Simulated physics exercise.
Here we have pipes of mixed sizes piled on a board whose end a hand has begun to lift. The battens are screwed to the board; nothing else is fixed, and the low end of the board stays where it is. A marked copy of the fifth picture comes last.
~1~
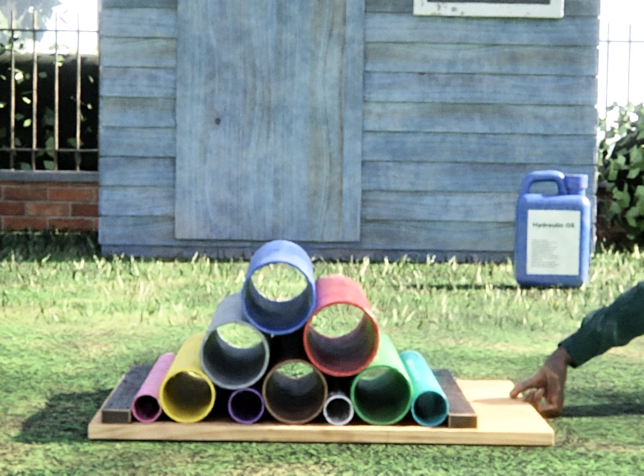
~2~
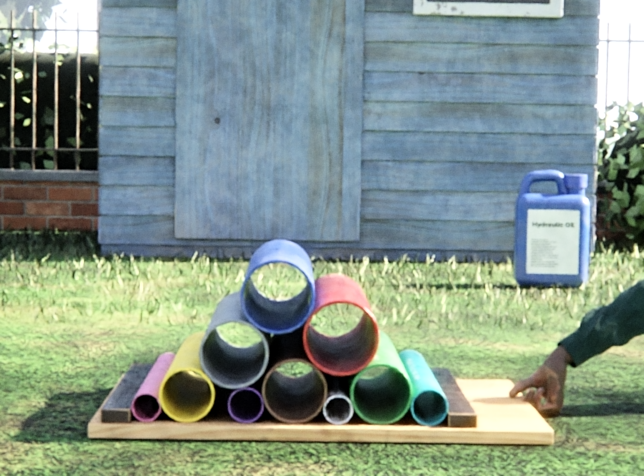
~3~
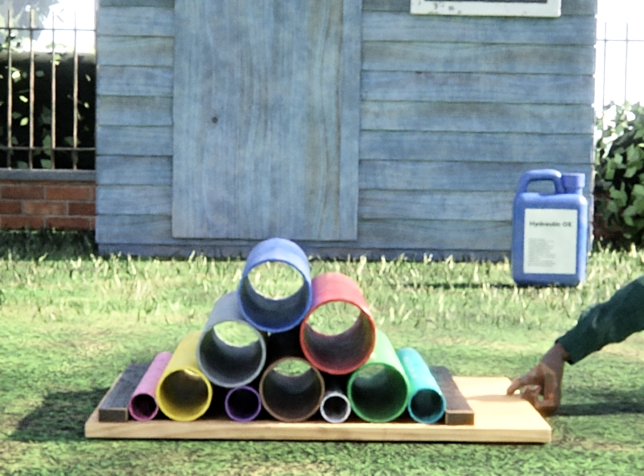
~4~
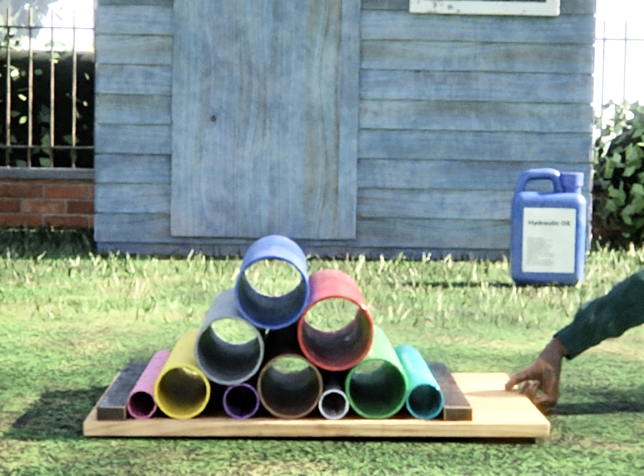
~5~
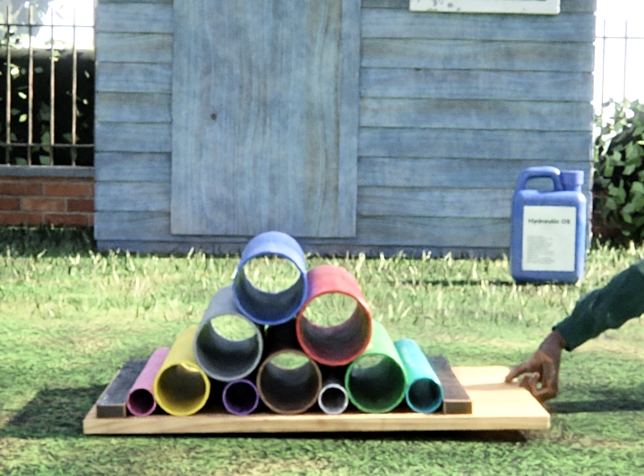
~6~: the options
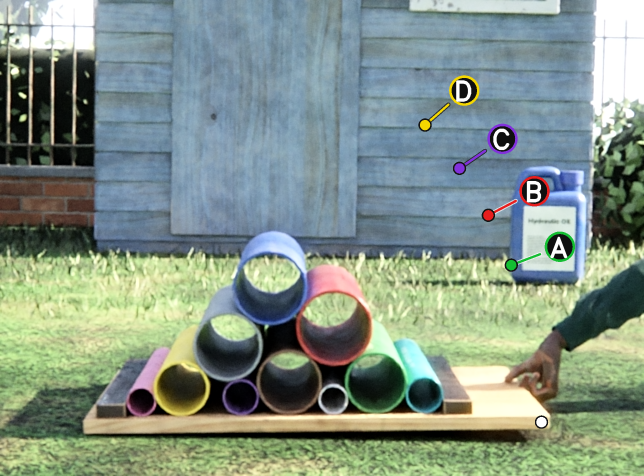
On the grass, a hand slightly lifts the right end of a board stacked with pipes.
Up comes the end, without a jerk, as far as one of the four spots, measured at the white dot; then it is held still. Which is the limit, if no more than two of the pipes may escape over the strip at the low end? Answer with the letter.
The highest mark that will do is C.
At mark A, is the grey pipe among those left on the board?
Yes, with A.
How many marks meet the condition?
Three of the four.
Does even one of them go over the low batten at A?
No, at A.
On the marked copy, A at (511, 265); B at (488, 215); C at (460, 168); D at (425, 125); the white dot at (542, 422).
With C. Early on, board at 20°.
Further on, board at 36°.
At the end, board at 36°, one over the low batten (blue).
As for the rest, A none over the low batten; B one over the low batten (blue); D three over the low batten (grey, red, blue).
